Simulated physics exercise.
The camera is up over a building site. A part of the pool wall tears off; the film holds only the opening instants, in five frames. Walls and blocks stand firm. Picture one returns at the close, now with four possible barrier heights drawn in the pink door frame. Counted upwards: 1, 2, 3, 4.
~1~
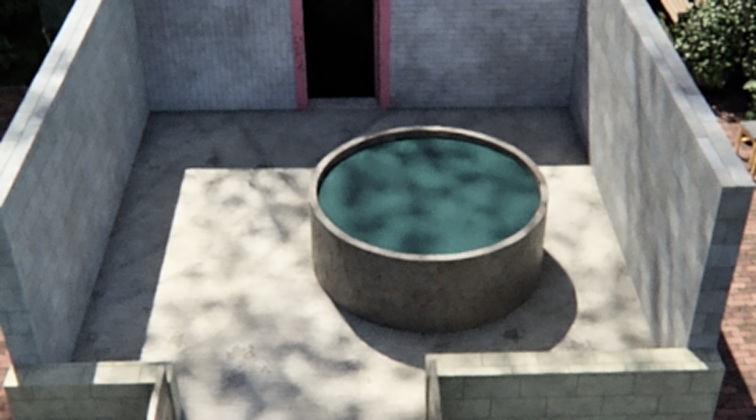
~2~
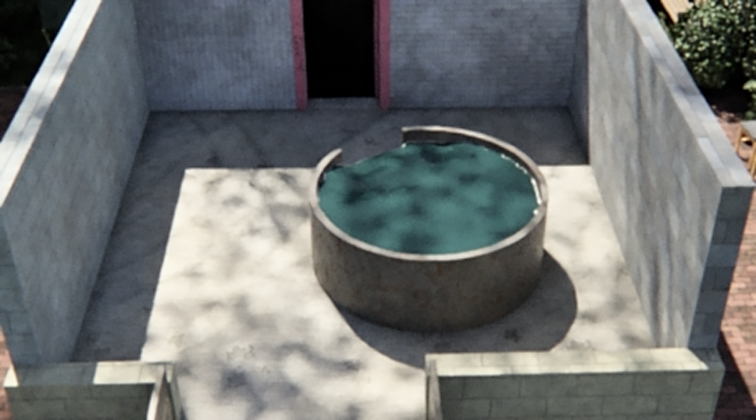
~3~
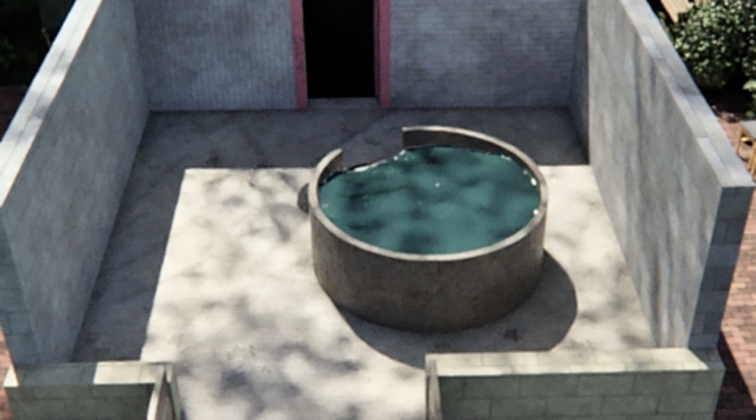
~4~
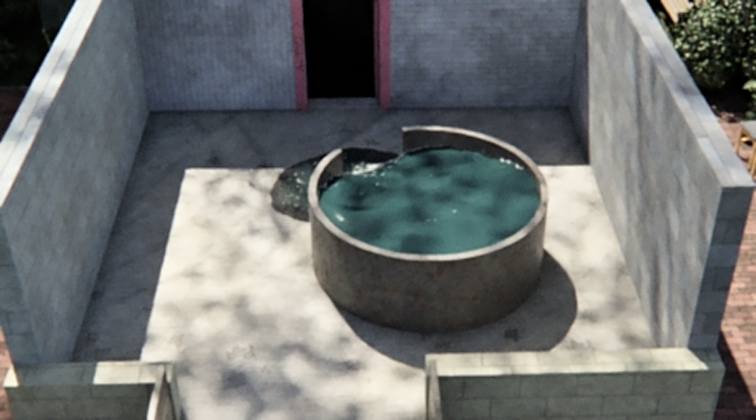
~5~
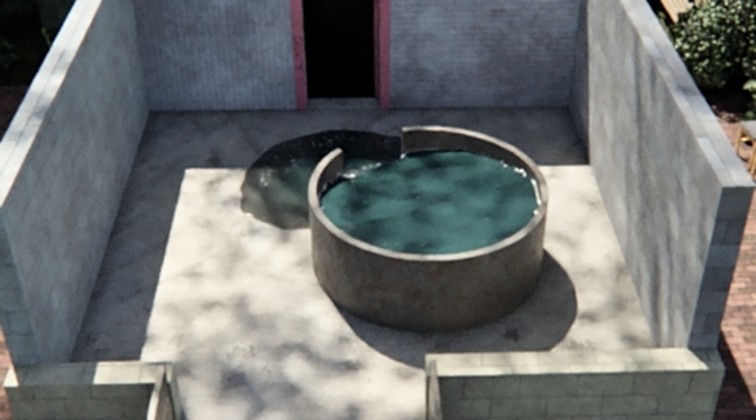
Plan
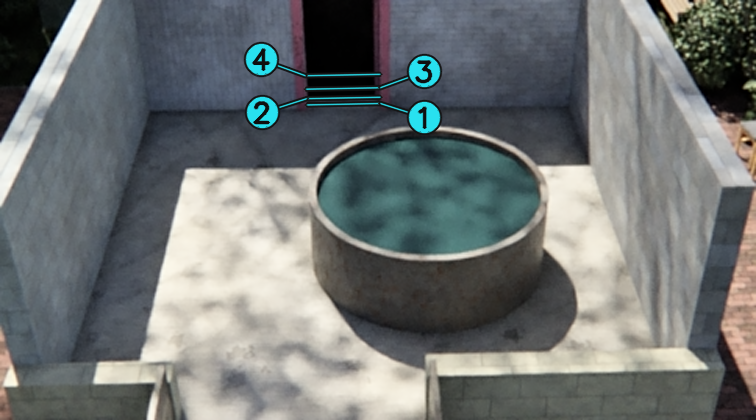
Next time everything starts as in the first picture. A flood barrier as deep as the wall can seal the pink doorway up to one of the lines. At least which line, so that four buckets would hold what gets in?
The answer is line 3.
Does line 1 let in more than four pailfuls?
Yes, it does.
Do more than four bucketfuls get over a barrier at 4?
No, not at all.
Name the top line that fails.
2.
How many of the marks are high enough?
Two of the four.
On the marked copy, 1 at (343, 104); 2 at (343, 97); 3 at (343, 88); 4 at (342, 75); from the bottom up 1, 2, 3, 4.
With 1, dozens of bucketfuls pour in.
With 2, some 20 bucketfuls get in.
With 3, a bucket or two gets in.
With 4, nothing gets over.
